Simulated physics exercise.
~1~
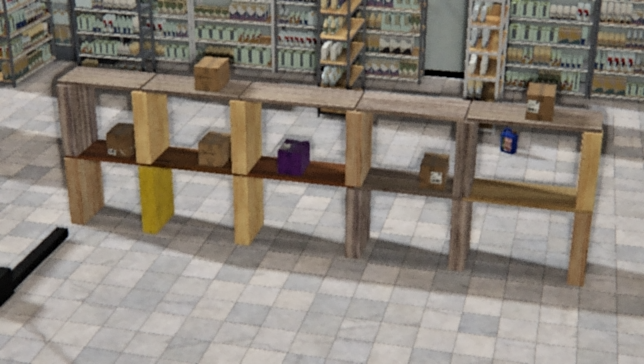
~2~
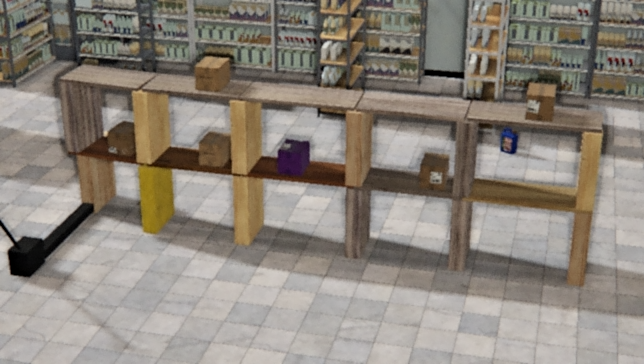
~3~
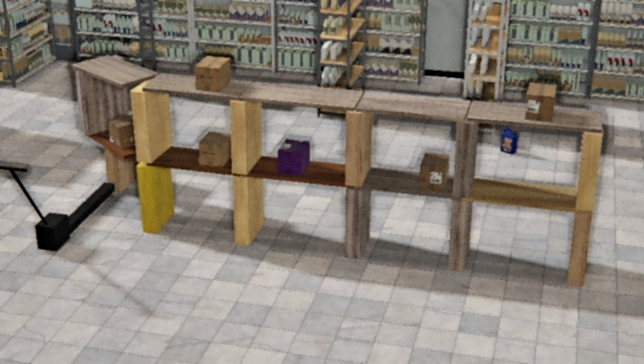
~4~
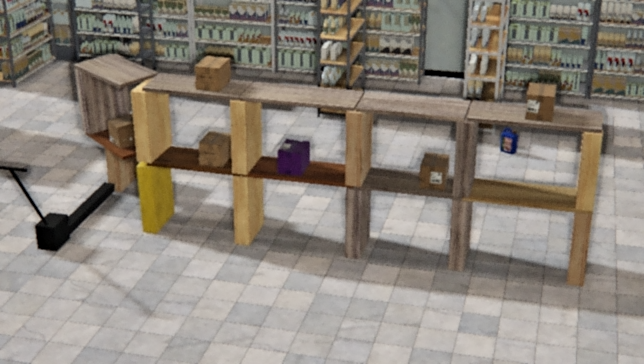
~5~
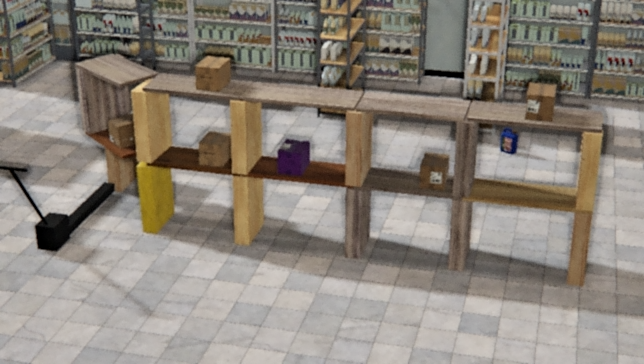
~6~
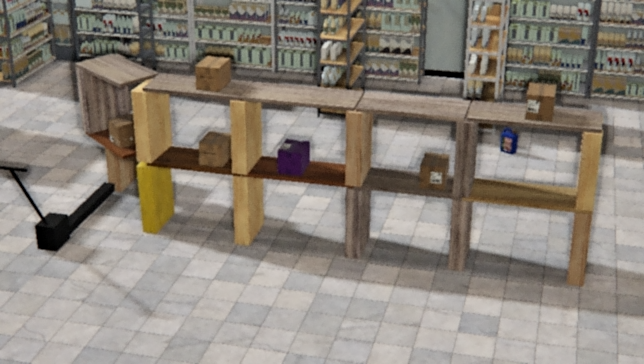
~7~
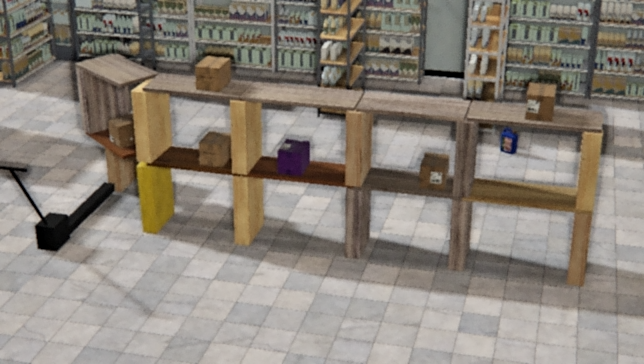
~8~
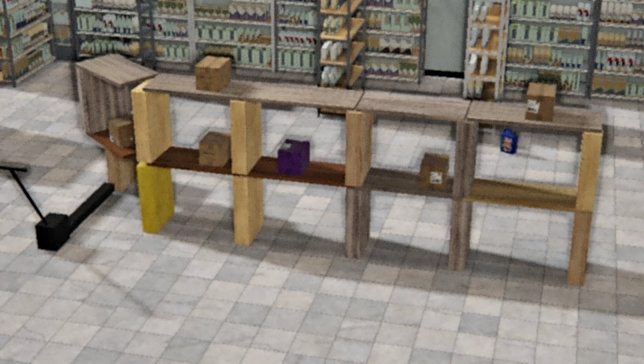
A long two-tier wooden shelf holding a few cartons stood on a tiled floor as a black floor jack slid in from the left and pushed its left end, shifting and turning that section slightly before stopping, with everything still standing.
